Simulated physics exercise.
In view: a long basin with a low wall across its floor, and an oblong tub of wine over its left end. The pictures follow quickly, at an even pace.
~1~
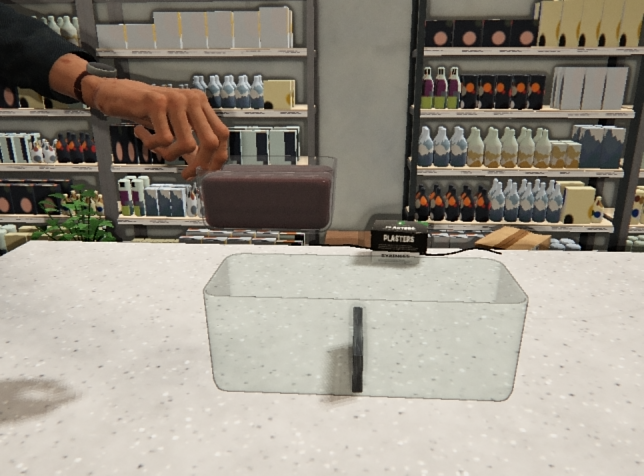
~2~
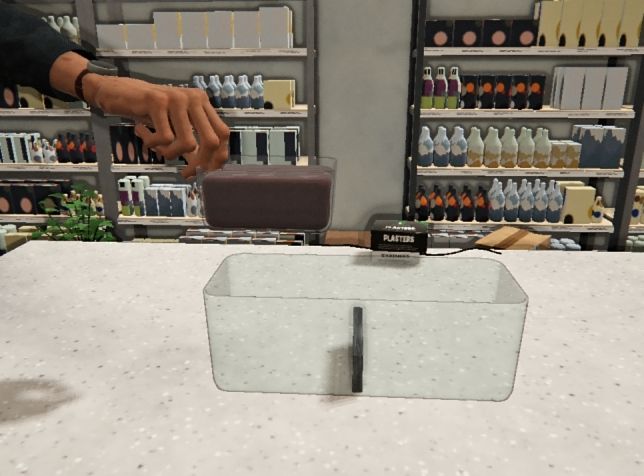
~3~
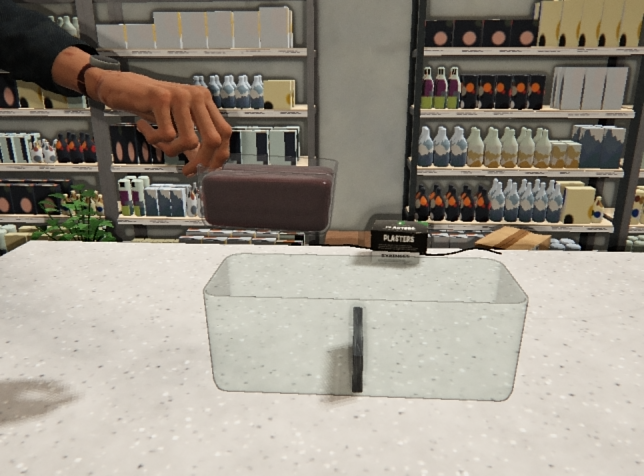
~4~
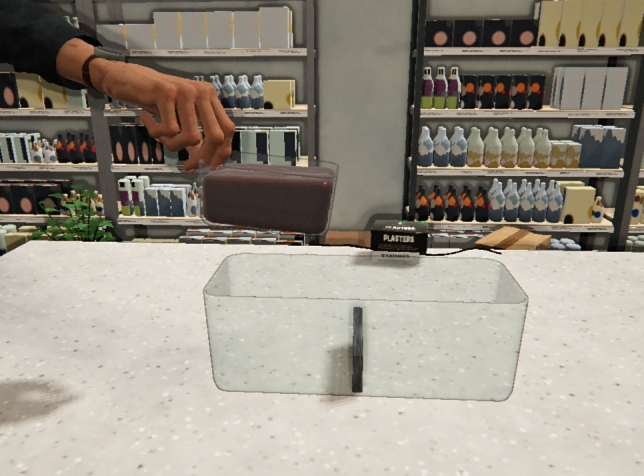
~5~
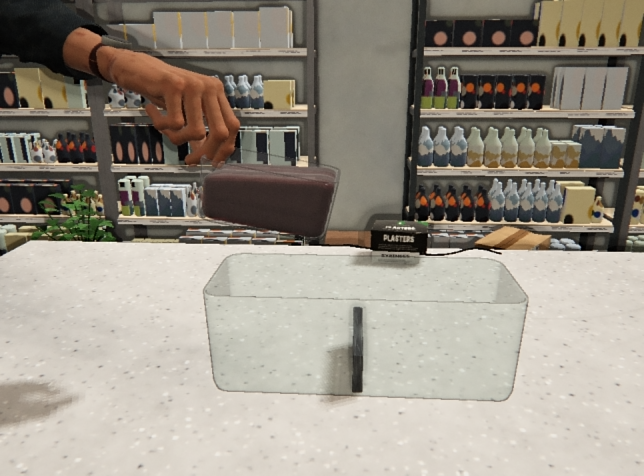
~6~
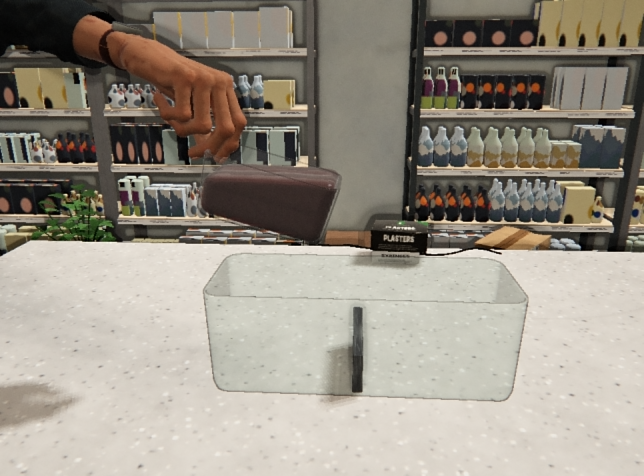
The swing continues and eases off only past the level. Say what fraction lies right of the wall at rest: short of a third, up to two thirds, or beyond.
It comes to over two thirds.
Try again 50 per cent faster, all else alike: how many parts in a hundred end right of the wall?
Roughly 70 in a hundred.
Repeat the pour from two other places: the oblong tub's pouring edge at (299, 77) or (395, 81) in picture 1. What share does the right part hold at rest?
About 60 and 85 per cent.
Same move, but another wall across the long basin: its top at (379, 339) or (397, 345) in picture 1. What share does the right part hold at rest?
Roughly 60 per cent, and 45 per cent.
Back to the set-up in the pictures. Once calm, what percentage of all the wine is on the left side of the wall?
Close to 25 per cent.
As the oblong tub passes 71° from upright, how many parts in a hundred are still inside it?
About 30 per cent.
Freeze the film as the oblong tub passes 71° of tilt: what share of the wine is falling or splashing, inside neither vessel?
Near 30 %.
A moment on, the oblong tub is tipped part way and 31 per cent is still to pour, 2 is left of the wall and 38 right of it.
Next, the oblong tub is tipped right over and 5 per cent is still to pour, 17 is left of the wall and 74 right of it.
Then the oblong tub is tipped right over and 0 per cent is still to pour, 25 is left of the wall and 74 right of it.
Later the oblong tub is tipped right over and 0 per cent is still to pour, 25 is left of the wall and 74 right of it.
At rest 25 per cent lies left of the wall, 74 right of it and 1 outside.
